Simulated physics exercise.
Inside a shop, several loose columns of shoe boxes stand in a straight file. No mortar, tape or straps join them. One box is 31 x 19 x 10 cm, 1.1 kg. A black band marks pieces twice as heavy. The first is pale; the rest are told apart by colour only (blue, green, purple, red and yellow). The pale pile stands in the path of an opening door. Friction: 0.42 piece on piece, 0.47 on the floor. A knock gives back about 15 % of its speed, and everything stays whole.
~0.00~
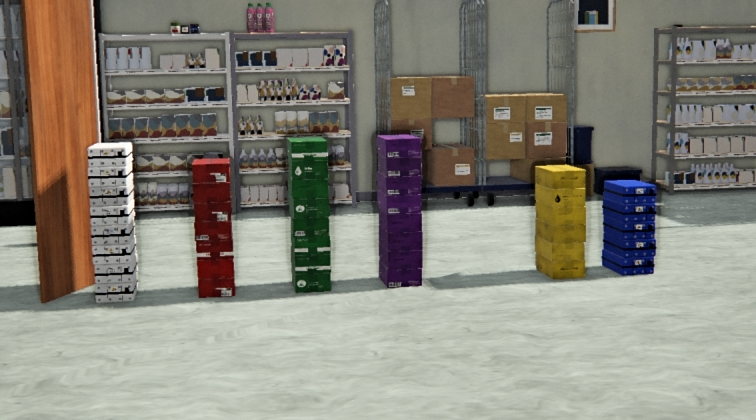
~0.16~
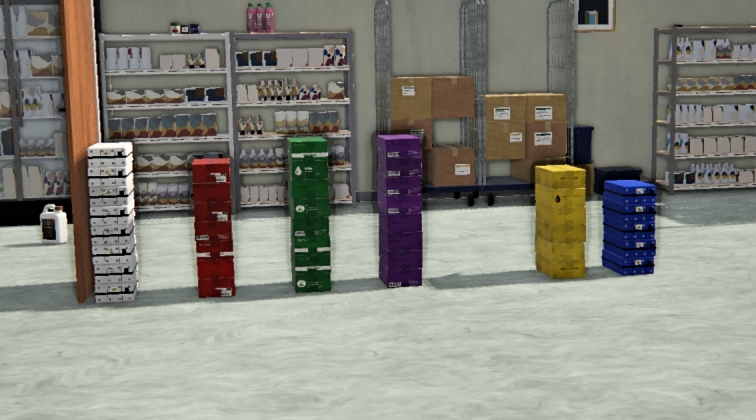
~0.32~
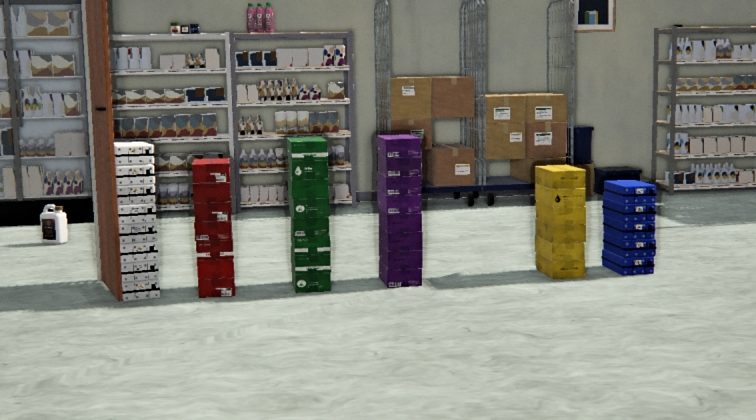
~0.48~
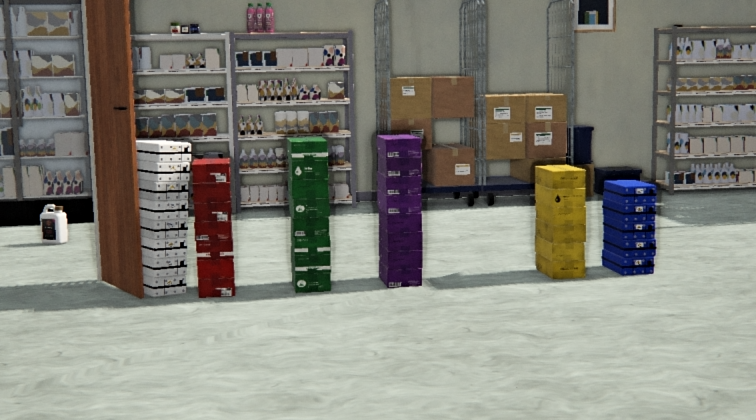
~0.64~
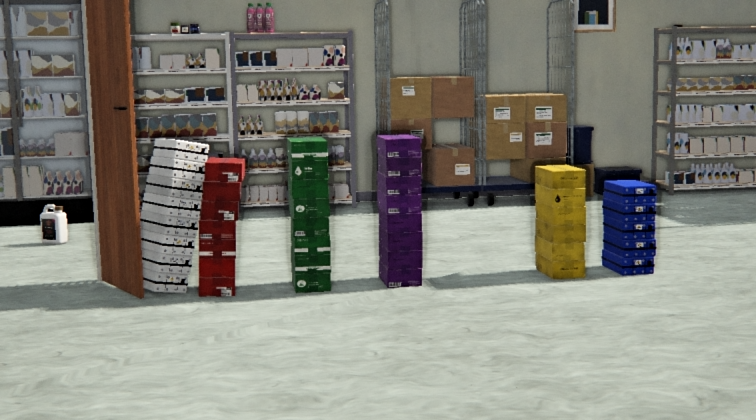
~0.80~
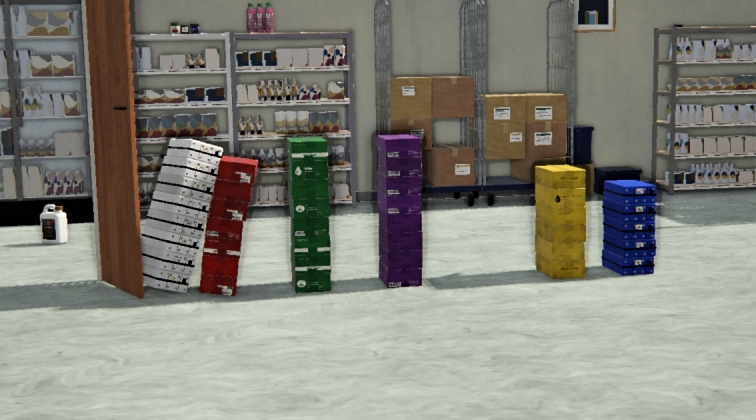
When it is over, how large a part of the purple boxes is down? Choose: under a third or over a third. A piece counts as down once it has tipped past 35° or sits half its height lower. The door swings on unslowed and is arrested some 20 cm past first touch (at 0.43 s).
Ending down: More than a third.
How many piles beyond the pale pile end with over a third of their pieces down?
3 of them.
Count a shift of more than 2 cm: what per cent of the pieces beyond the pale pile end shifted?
It is 80 per cent.
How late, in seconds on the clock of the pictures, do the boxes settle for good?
At about 4.0 s.
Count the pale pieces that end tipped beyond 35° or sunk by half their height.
6 pale pieces.
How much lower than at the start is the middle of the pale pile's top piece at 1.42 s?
About 60 cm.
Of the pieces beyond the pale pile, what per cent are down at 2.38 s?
By then 45 per cent.
After 1.42 s, 8 of the pale pile down; none of the 8 purple boxes down (4 of 34 in all colours); top purple box unmoved; top red box leaning 24°, 52 mm lower.
After 2.38 s, 6 of the pale pile down; 2 of the 8 purple boxes down (16 of 34 in all colours); top purple box leaning 29°, 8 cm lower; top red box leaning 44°, 30 cm lower.
At rest (4.4 s), 6 of the pale pile down; 7 of the 8 purple boxes down (21 of 34 in all colours); top purple box 42 cm lower; top green box upside down. That is 88 per cent. As the last picture would show them, middles, top purple box near (545, 214), top green box near (512, 234).
